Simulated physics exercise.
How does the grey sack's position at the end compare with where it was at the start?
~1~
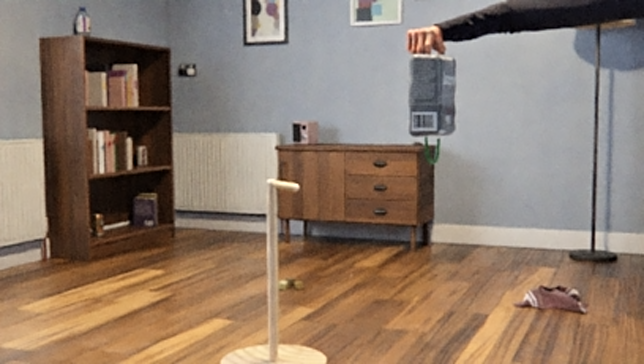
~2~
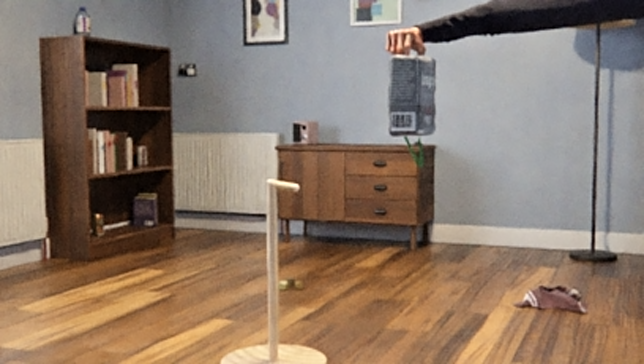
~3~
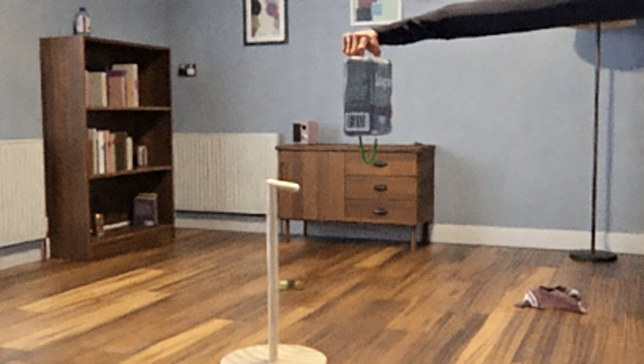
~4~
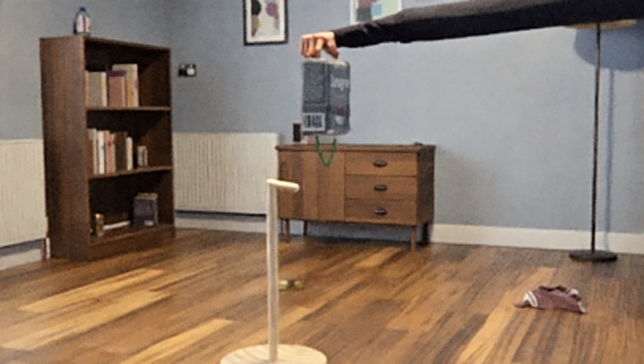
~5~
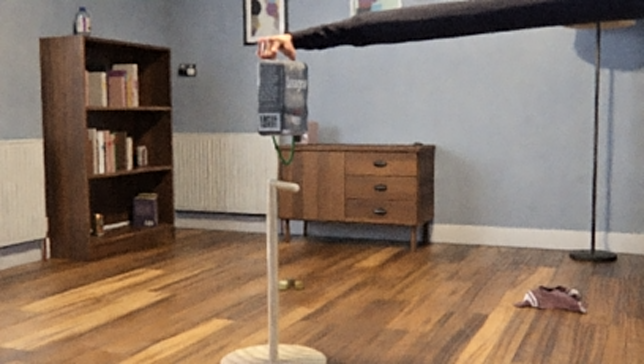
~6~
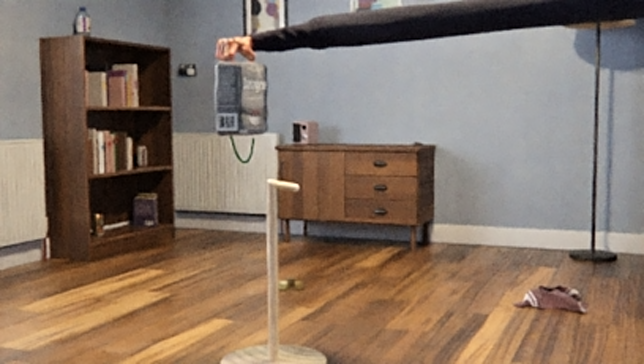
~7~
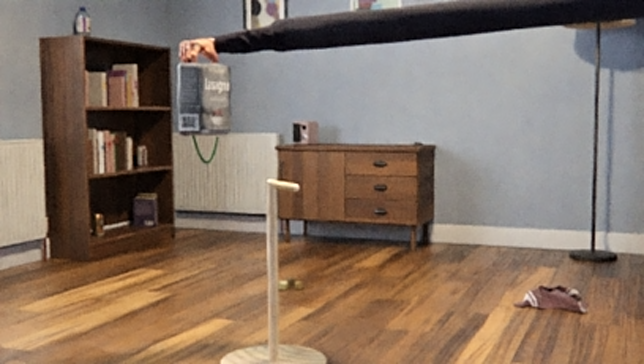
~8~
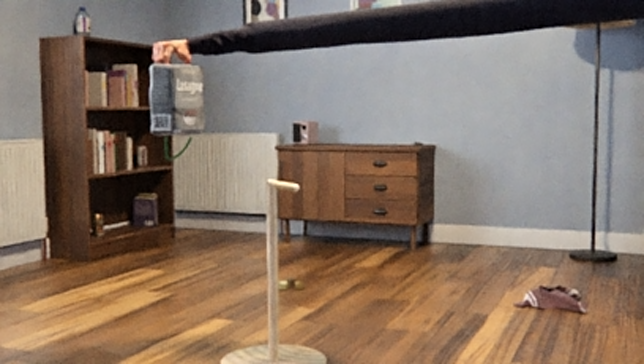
At the start the grey sack was held up to the right of the post, above the right side of the wooden cabinet. By the end it was to the left of the post, beside the bookcase and still held up at about the same height.
